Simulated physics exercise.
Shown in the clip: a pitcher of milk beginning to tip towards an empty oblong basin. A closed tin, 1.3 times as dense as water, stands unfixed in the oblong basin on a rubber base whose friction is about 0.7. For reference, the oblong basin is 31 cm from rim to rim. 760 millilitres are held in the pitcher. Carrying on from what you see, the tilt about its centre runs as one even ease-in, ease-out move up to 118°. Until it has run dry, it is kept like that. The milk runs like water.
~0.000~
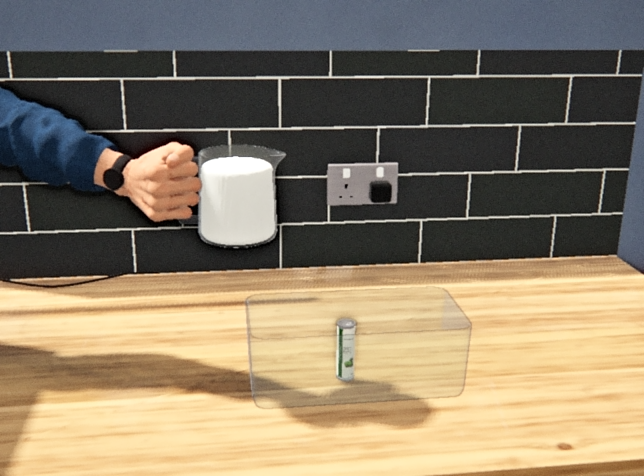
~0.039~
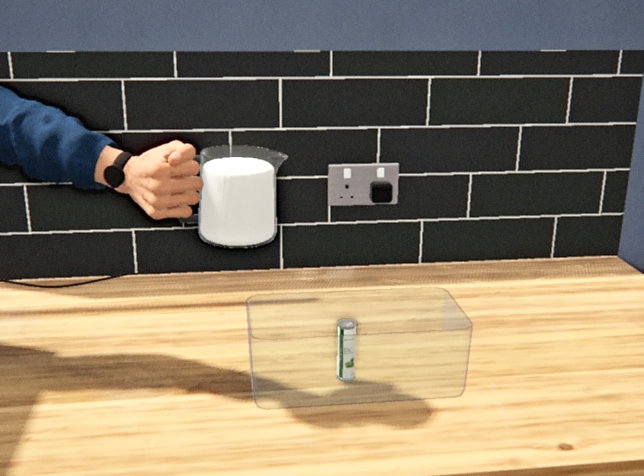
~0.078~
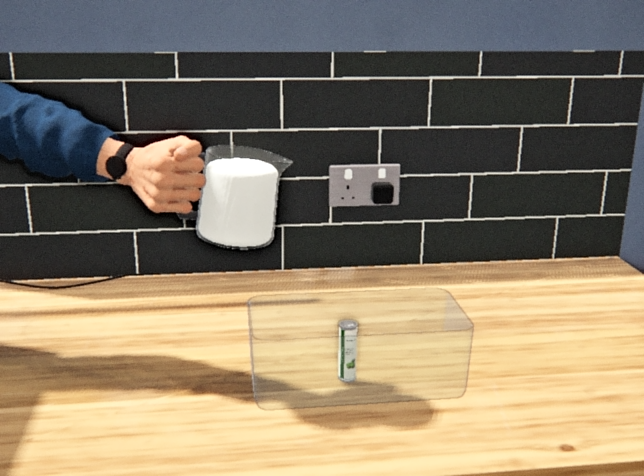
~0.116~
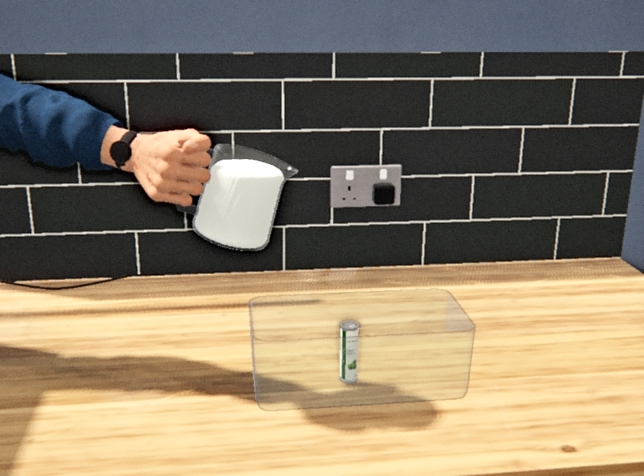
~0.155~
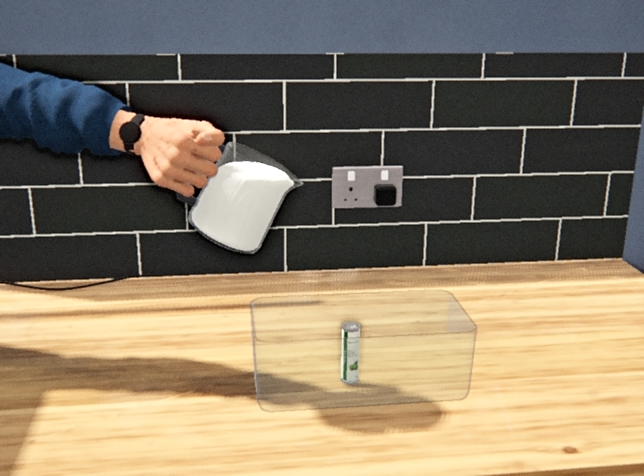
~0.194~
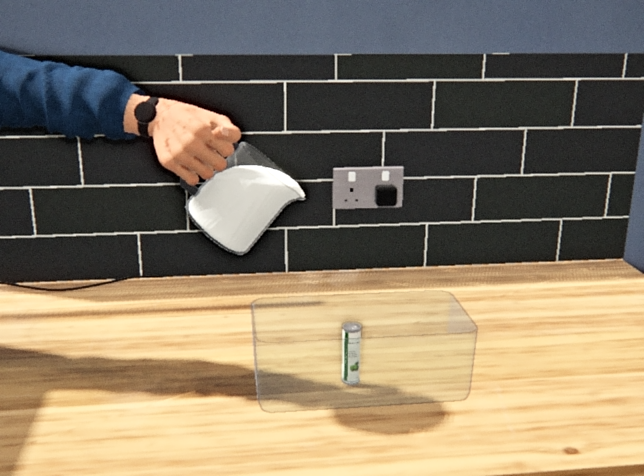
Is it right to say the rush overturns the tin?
Right.
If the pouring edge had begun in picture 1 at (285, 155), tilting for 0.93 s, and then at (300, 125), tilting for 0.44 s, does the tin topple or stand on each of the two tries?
Trial 1 - tin tips; trial 2 - tin tips.
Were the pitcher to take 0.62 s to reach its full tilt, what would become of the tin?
The tin tips over.
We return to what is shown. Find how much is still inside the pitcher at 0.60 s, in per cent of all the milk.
About 8 percent.
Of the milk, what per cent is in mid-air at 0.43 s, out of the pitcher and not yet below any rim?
Near 38 per cent of it all.
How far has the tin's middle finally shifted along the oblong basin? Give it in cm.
Shift of tin centre: Approx. 9.5 cm.
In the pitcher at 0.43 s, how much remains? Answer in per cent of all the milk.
Fraction remaining: Approx. 46 per cent.
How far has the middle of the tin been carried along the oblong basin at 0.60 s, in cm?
Near 4 cm of travel.
Then, 0.43 s in, the tilt is 115° and 46 per cent is still to pour; the tin stands where it began.
Then, 0.60 s in, the tilt is 118° and 8 per cent is still to pour; the tin stands 4 cm from where it began.
Then, 0.78 s in, the tilt is 118° and 0 per cent is still to pour; the tin lies on its side.
Then, 0.98 s in, the tilt is 118° and 0 per cent is still to pour; the tin lies on its side.
Finally, the tin lies on its side.
